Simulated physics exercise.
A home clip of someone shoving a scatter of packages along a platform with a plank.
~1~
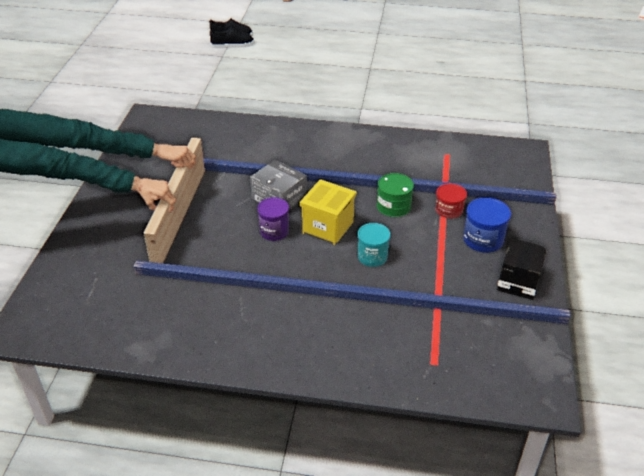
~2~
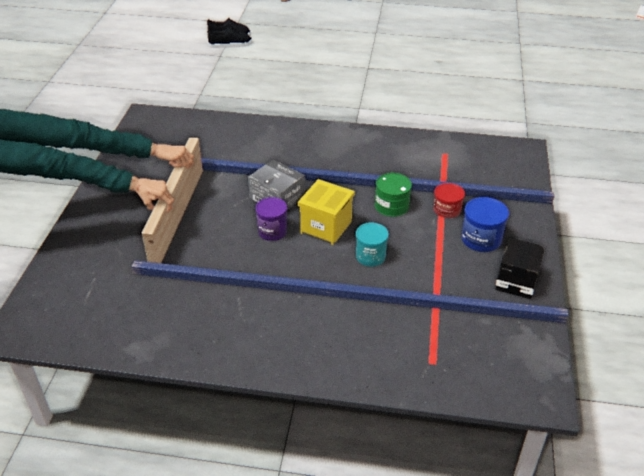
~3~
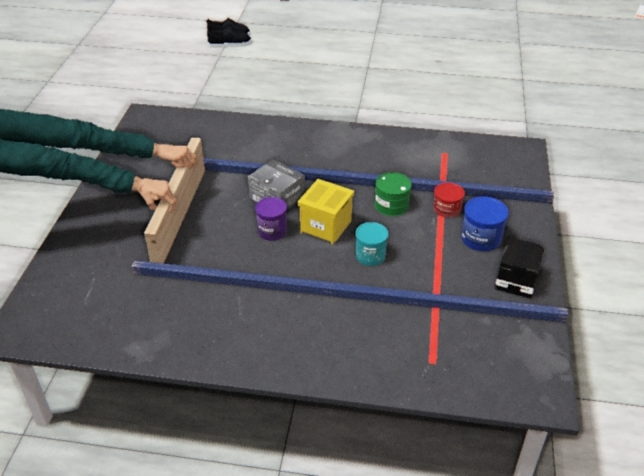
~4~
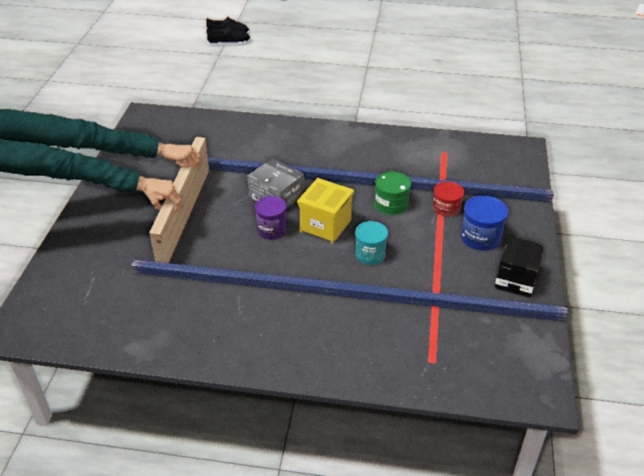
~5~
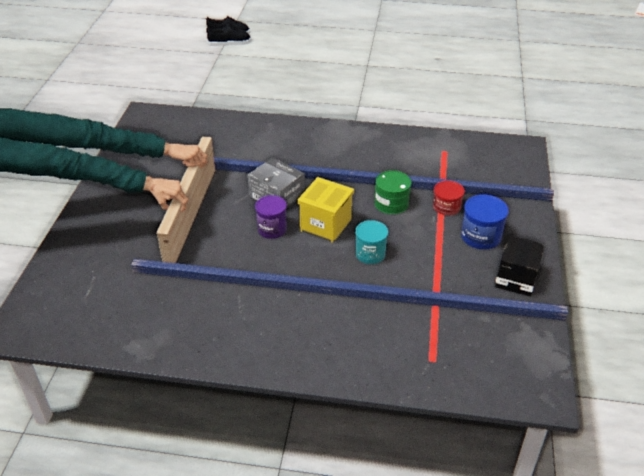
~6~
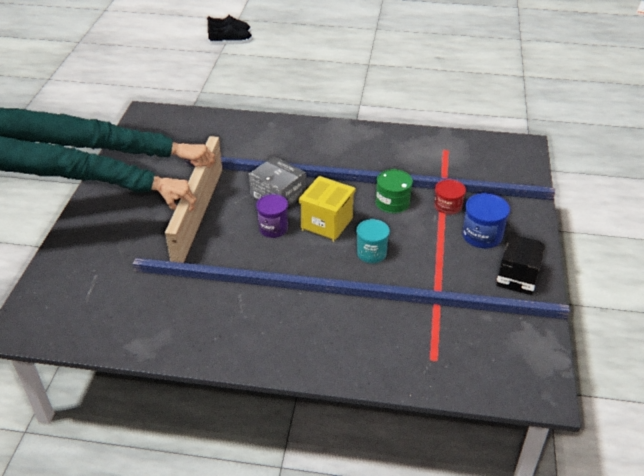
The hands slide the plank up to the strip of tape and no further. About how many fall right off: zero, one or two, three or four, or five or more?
The number that fall off is zero.
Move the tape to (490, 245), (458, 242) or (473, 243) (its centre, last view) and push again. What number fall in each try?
It would be 2, 0 and 1.
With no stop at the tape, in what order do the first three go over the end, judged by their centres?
The order is the red pail, then the blue pail, then the green canister.
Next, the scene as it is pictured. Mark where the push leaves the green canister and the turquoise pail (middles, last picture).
Near (505, 199) and (456, 262).
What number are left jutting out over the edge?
It comes to 0.
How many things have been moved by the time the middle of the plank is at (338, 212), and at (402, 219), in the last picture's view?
First 5, then 7.
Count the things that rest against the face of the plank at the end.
The number is 3.
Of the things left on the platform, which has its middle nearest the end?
Foremost is the red pail.
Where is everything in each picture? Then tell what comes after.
In the first picture, black box (522, 269); blue pail (486, 226); red pail (451, 201); plank (177, 199); tape (442, 244).
In the second picture, blue pail (484, 225); plank (175, 199).
In the third picture, red pail (448, 200); turquoise pail (371, 245).
In the fourth picture, black box (520, 267); grey box (276, 186).
In the fifth picture, blue pail (484, 222); green canister (393, 192).
In the sixth picture, black box (521, 264); blue pail (485, 221); red pail (450, 197); plank (196, 198); tape (441, 240).
Soon after, none off yet; black box at rest near (521, 264); blue pail at rest near (485, 221); red pail at rest near (450, 197).
After that, none off yet; black box at rest near (521, 264); blue pail at rest near (485, 221); red pail displaced a little near (455, 197).
In the end, the number that fall off is zero.
